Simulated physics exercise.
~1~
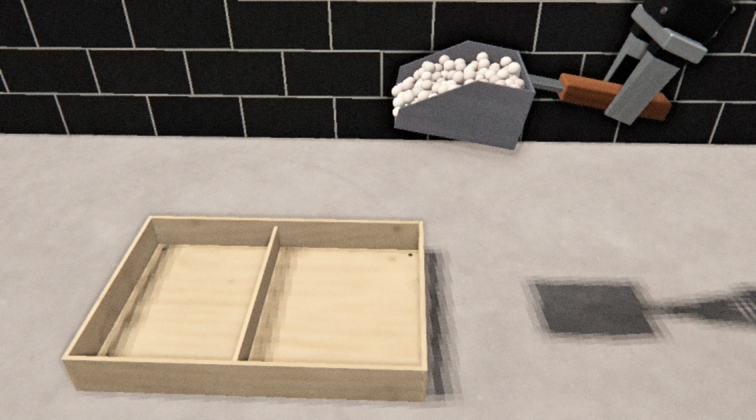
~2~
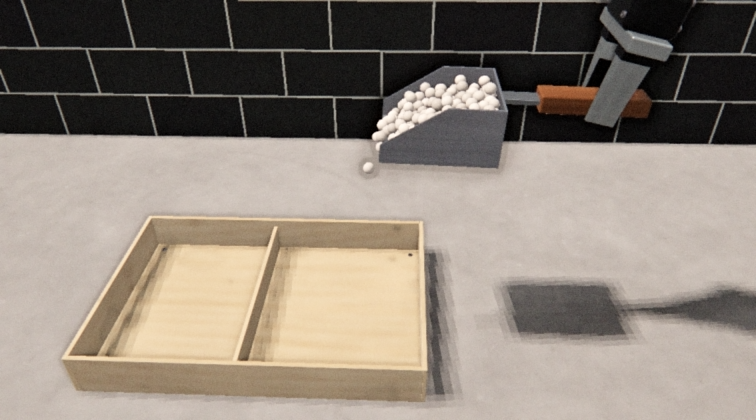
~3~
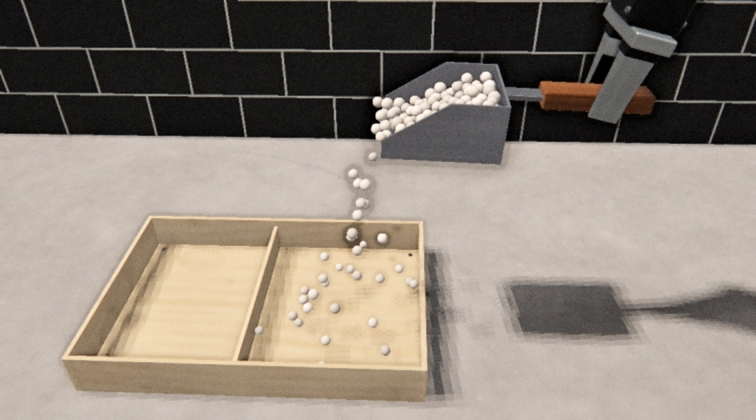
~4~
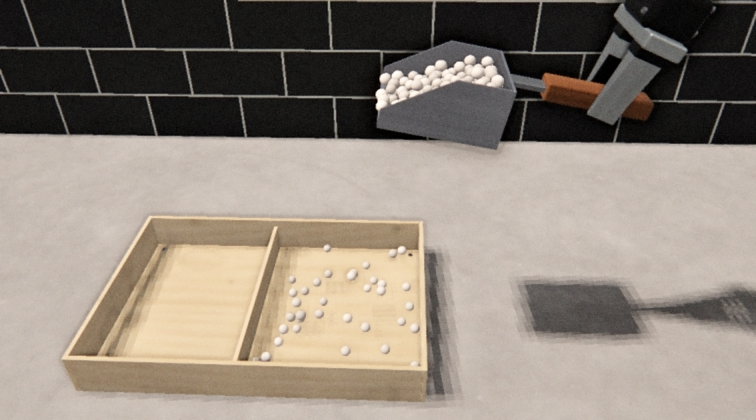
White beads trickled from the front of a gray scoop held by a robot hand, after it moved slightly left and levelled, and scattered across the right side of a divided wooden tray; the scoop then tipped back, still holding most of them.
